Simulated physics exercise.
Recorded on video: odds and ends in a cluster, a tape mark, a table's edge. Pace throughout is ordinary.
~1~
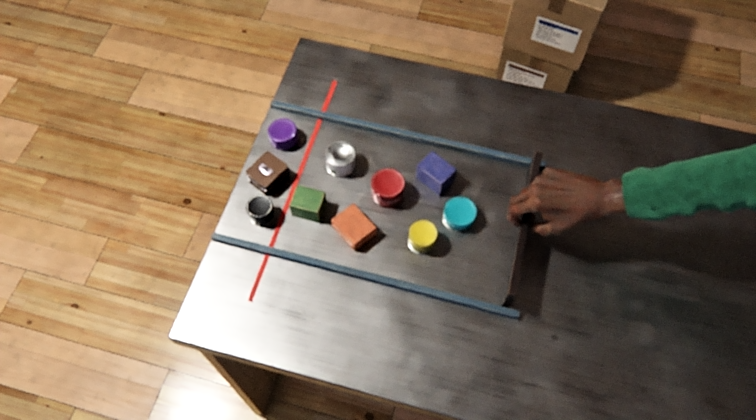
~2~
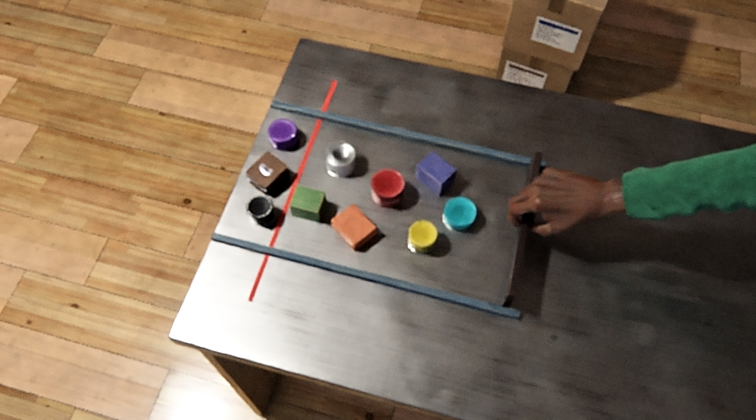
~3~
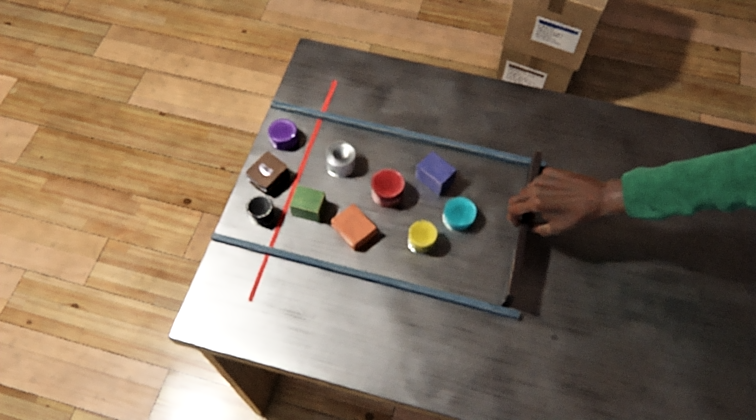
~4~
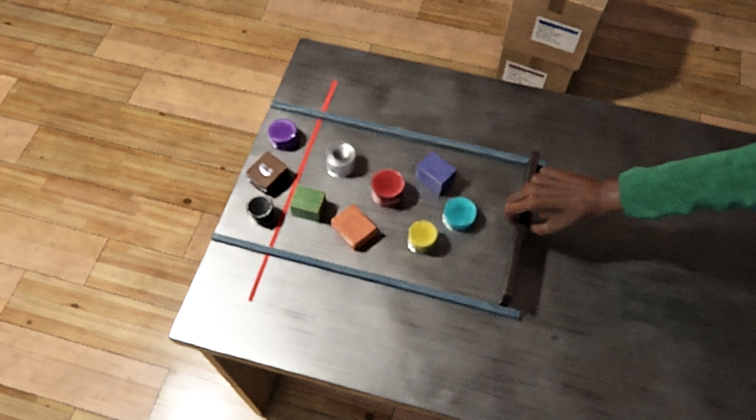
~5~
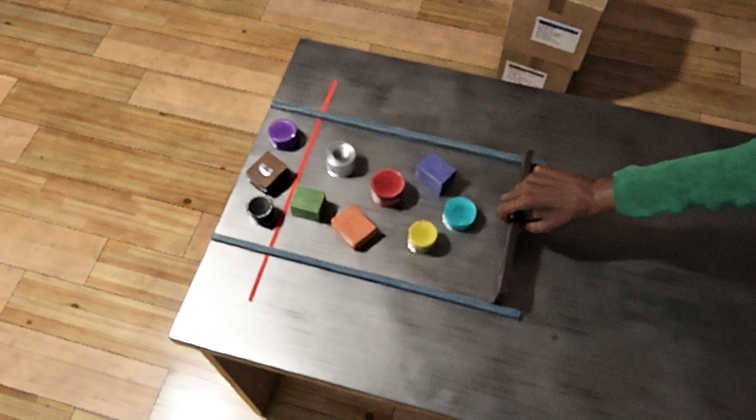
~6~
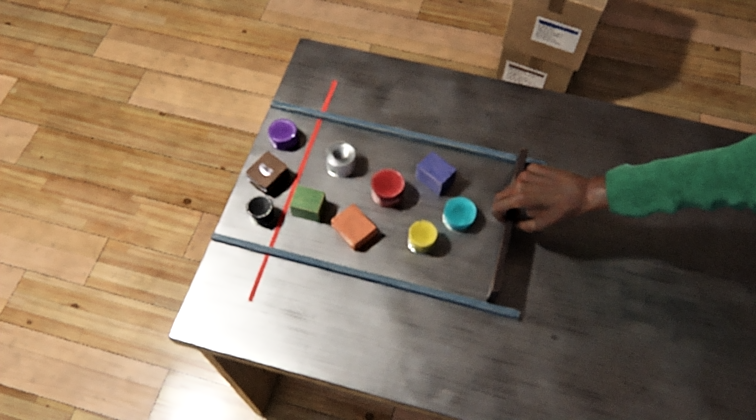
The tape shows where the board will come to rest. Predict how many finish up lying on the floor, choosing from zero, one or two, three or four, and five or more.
My prediction is one or two.
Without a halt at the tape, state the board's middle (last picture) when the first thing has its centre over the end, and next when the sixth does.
At (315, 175) for the first, at (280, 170) for the sixth.
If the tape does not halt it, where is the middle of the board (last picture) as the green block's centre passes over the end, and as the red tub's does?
The middle is at (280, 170) when it's the green block, and at (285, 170) when it's the red tub.
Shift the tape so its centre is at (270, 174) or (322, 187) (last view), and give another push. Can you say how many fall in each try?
You'd find 6 and then 0 on the floor.
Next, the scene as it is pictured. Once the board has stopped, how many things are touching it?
It adds up to 4.
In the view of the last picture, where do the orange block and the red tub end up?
The orange block settles near (255, 222); as for the red tub, near (256, 157).
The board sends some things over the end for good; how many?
That makes a total of 2.
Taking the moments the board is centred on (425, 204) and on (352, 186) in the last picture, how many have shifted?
Answer - first 4, then 7.
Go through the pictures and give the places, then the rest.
In the first frame, purple lid (283, 134); brown case (268, 174); black pot (261, 211); board (523, 227); tape (296, 181).
In the second frame, brown case (268, 174); white tin (341, 159).
In the third frame, black pot (261, 211); yellow tin (423, 238).
In the fourth frame, purple lid (283, 135); red tub (388, 188).
In the fifth frame, brown case (268, 174); turquoise pot (460, 215).
In the sixth frame, purple lid (283, 135); brown case (268, 174); black pot (261, 211); board (508, 223); tape (296, 181).
Early on, none off yet; purple lid at rest near (283, 135); brown case at rest near (268, 174); black pot at rest near (261, 211).
Finally, the number that fall off is one or two; lost, brown case and purple lid.
